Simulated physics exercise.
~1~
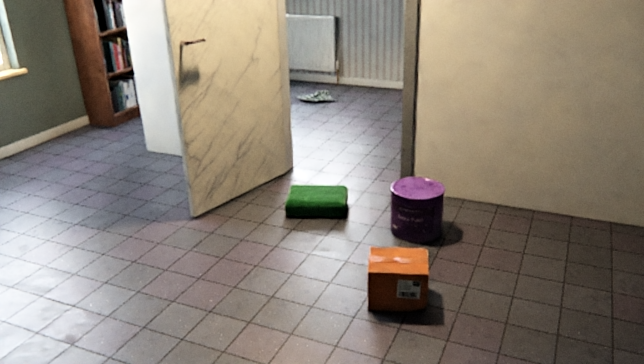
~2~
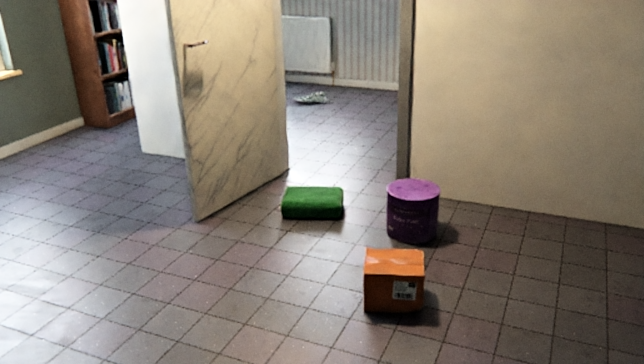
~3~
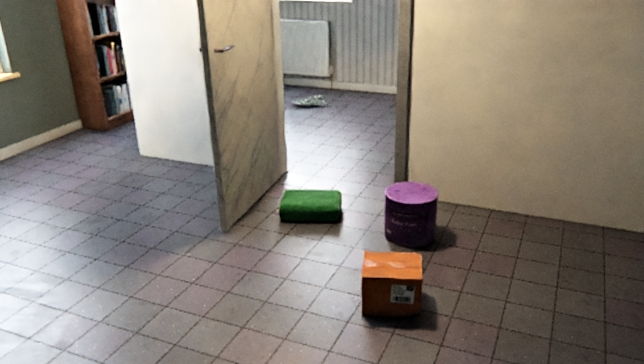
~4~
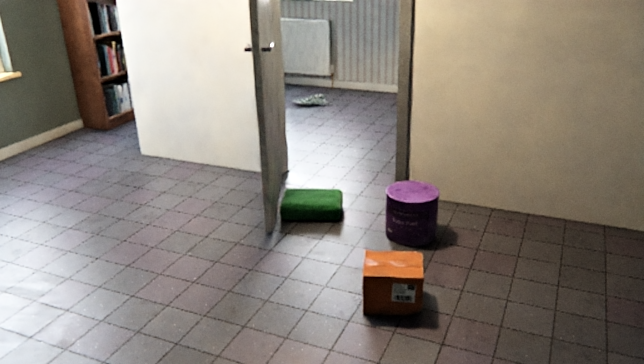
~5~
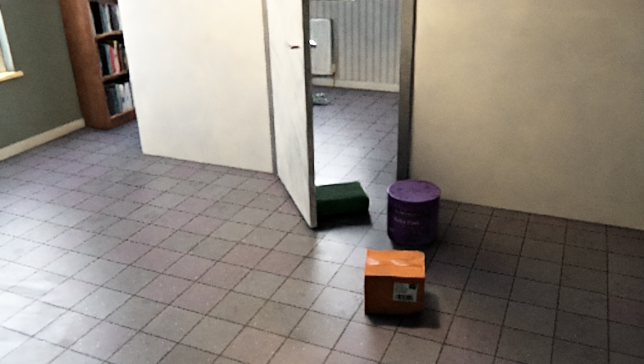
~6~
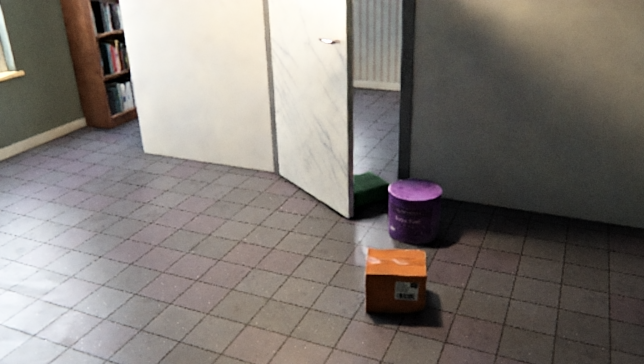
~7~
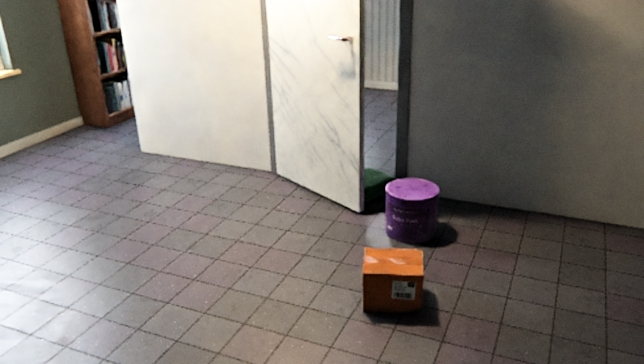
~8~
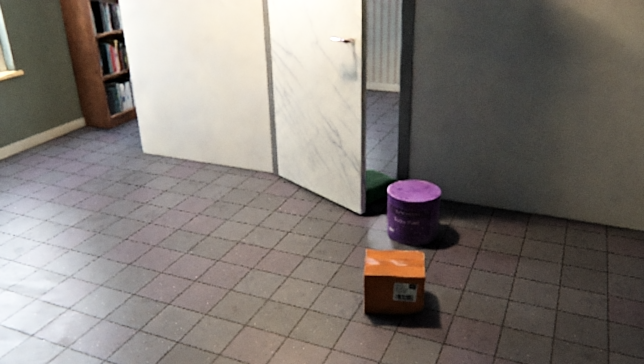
At first, a white marbled door stands wide open in a tiled room, with a green cushion, a purple pail and an orange parcel on the floor nearby. The door swings toward its frame, narrowing the view into the room beyond. As it reaches the green cushion, the cushion slides to the right, toward the purple pail, and gradually disappears behind the door. The door slows and comes to rest still partly open, with only a sliver of green showing at its edge. The pail and the parcel stay where they were.
